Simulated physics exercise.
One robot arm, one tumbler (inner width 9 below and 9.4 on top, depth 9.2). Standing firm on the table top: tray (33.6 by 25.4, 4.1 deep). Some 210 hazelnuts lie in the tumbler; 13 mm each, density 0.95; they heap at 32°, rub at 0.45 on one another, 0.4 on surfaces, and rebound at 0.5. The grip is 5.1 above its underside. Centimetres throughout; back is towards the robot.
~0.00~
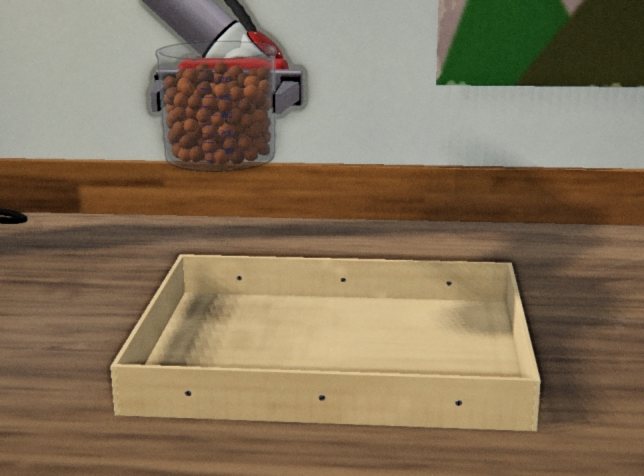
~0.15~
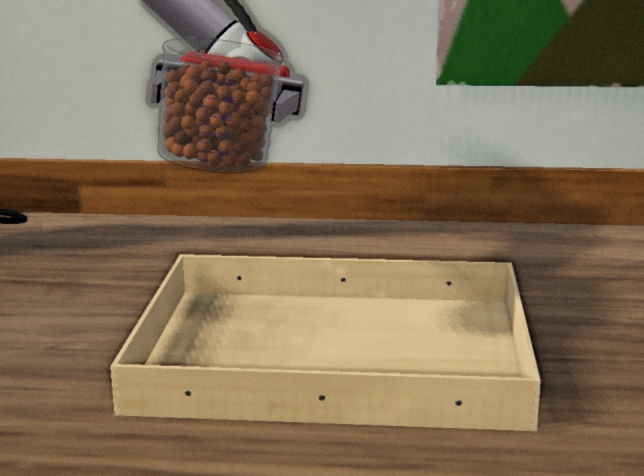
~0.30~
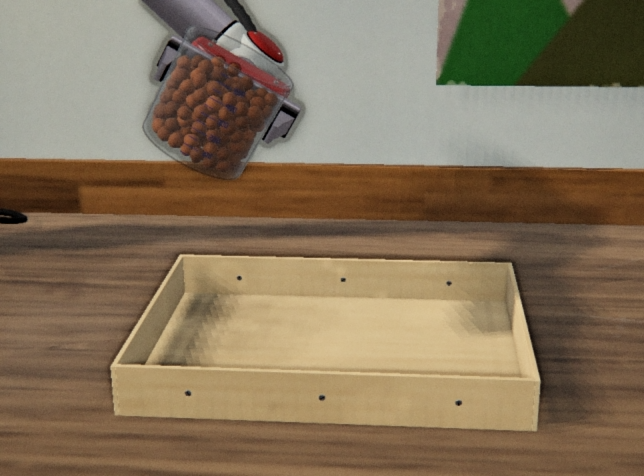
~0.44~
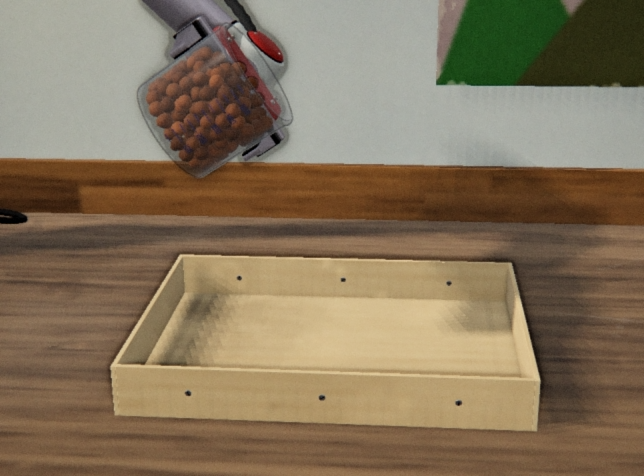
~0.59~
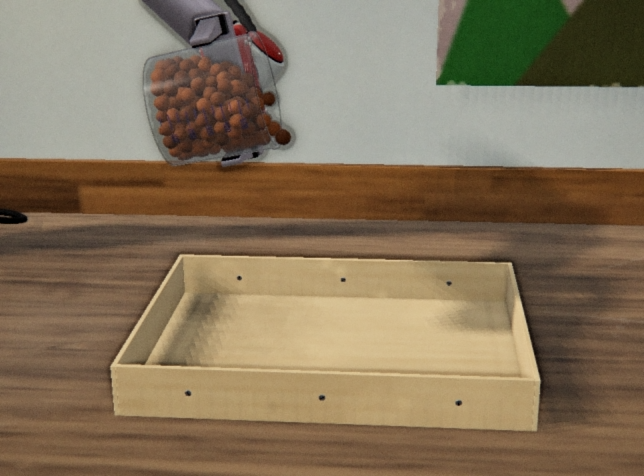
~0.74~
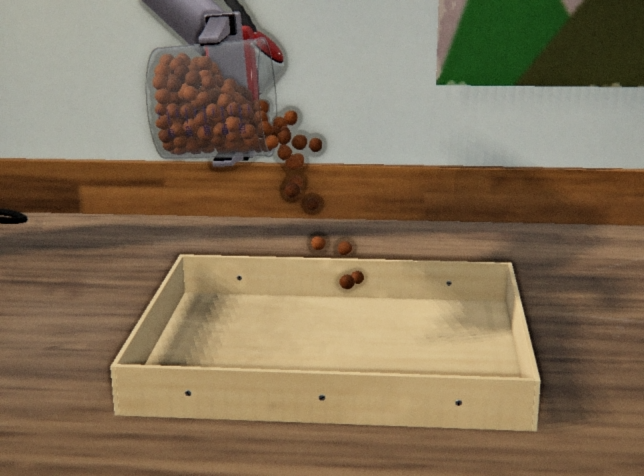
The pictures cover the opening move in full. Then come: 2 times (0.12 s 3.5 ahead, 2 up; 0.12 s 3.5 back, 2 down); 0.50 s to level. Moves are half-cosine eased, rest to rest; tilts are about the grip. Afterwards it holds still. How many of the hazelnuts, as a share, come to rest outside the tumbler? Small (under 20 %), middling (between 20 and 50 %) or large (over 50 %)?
Outside the tumbler the share is large, over 50 %.
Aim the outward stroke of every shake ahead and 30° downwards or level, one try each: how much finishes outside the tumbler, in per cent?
Some 65 and 80 per cent.
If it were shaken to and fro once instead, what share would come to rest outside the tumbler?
It would be near 70 per cent.
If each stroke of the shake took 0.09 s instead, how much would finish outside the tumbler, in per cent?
It would be near 100 per cent.
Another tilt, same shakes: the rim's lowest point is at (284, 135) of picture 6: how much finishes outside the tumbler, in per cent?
Some 60 per cent.
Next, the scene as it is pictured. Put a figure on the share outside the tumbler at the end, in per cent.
Roughly 85 per cent.
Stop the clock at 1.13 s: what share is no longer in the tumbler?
About 65 per cent by then.
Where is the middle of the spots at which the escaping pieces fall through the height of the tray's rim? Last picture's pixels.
Near (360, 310).
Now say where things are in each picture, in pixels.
Tumbler middle at (218, 106), level; upper third of the load around (221, 91), from x 170 to 265, top at y 70; 213 in the tumbler, in the first picture.
Tumbler middle at (218, 106), tilted 8° forward; upper third of the load around (216, 90), from x 170 to 265, top at y 70, in the second picture.
Tumbler middle at (215, 105), tilted 30° forward; upper third of the load around (208, 89), from x 160 to 270, top at y 65, in the third picture.
Tumbler middle at (213, 104), tilted 56° forward; upper third of the load around (205, 83), from x 155 to 265, top at y 55, in the fourth picture.
Tumbler middle at (213, 102), tilted 78° forward; upper third of the load around (199, 82), from x 160 to 280, top at y 65, in the fifth picture.
Tumbler middle at (212, 101), tilted 86° forward; upper third of the load around (192, 88), from x 160 to 355, top at y 60; 204 in the tumbler, 2 in the tray, 7 in flight or on a rim, in the sixth picture.
After 1.13 s, tilted 86° forward, highest piece 24 above the table; 128 in the tray, 71 in the tumbler, 14 in flight or on a rim.
After 1.52 s, tilted 29° forward, highest piece 24 above the table; 182 in the tray, 31 in the tumbler.
After 1.92 s, level, highest piece 22 above the table; 182 in the tray, 31 in the tumbler.
After 2.97 s, level, highest piece 22 above the table; 182 in the tray, 31 in the tumbler.
At rest, 182 in the tray, 31 in the tumbler. That is 85 % outside the tumbler.
